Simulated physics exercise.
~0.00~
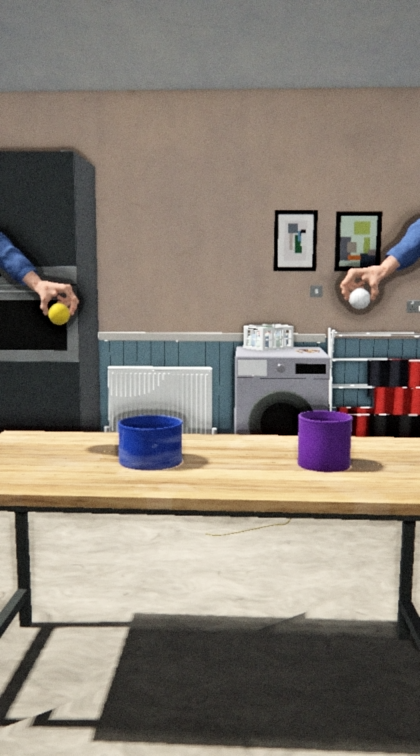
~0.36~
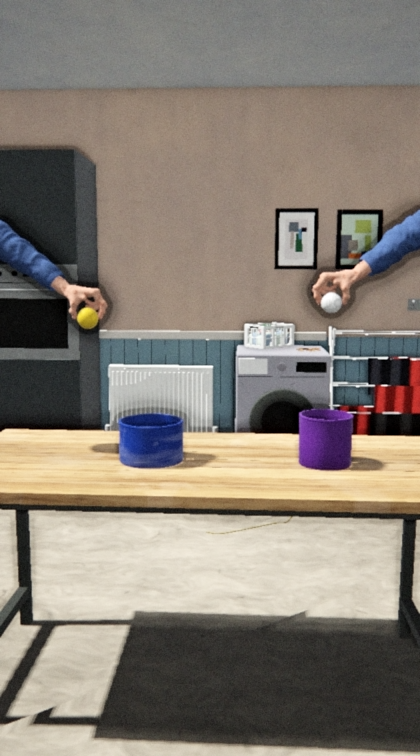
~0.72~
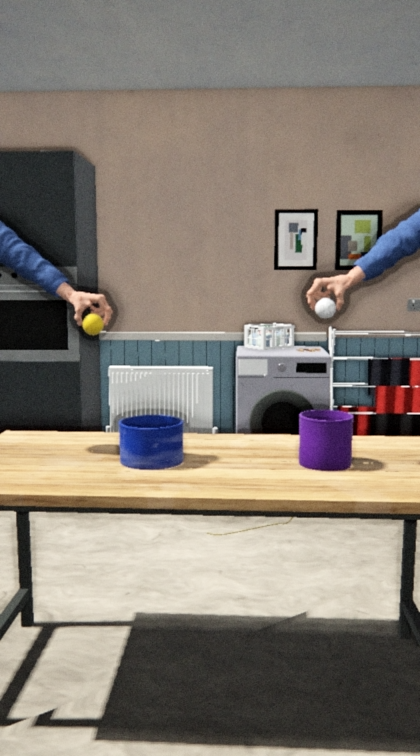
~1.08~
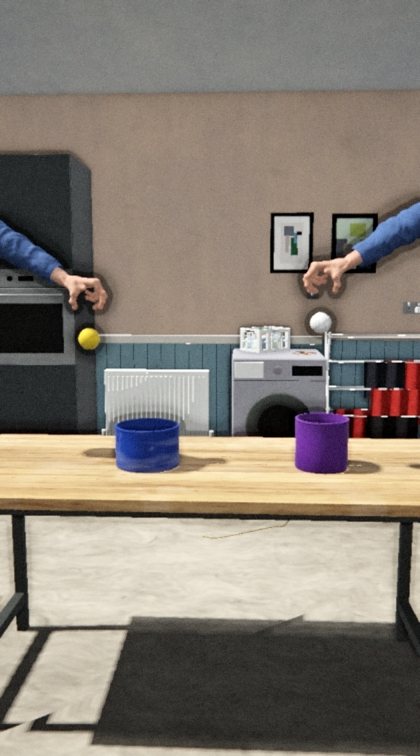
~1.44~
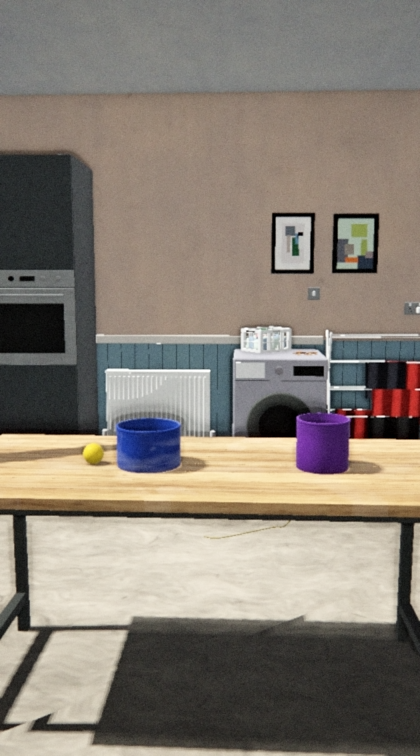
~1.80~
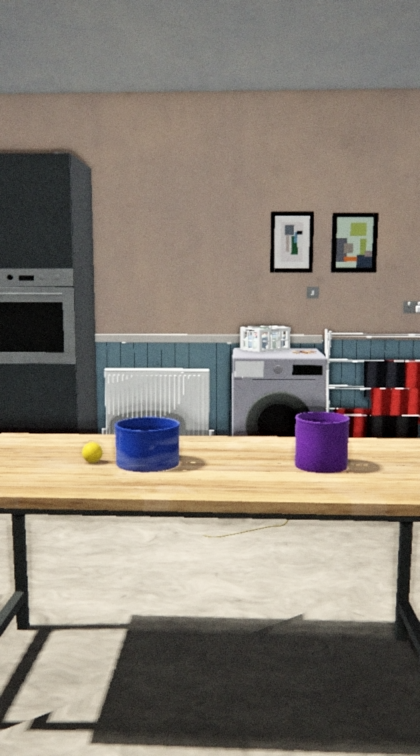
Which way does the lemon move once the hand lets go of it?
The lemon moves down, ending on the table beside the blue bin.
The clip opens with two hands in blue sleeves reaching in from either side above a wooden table, the left one holding a yellow lemon and the right one a white onion. Below them stand a blue bin on the left and a purple bucket on the right. The hands move inward, then open and let both things fall. The white onion drops into the purple bucket and is hidden from view. The lemon comes down outside the blue bin and ends up on the tabletop just to its left, with the hands gone.
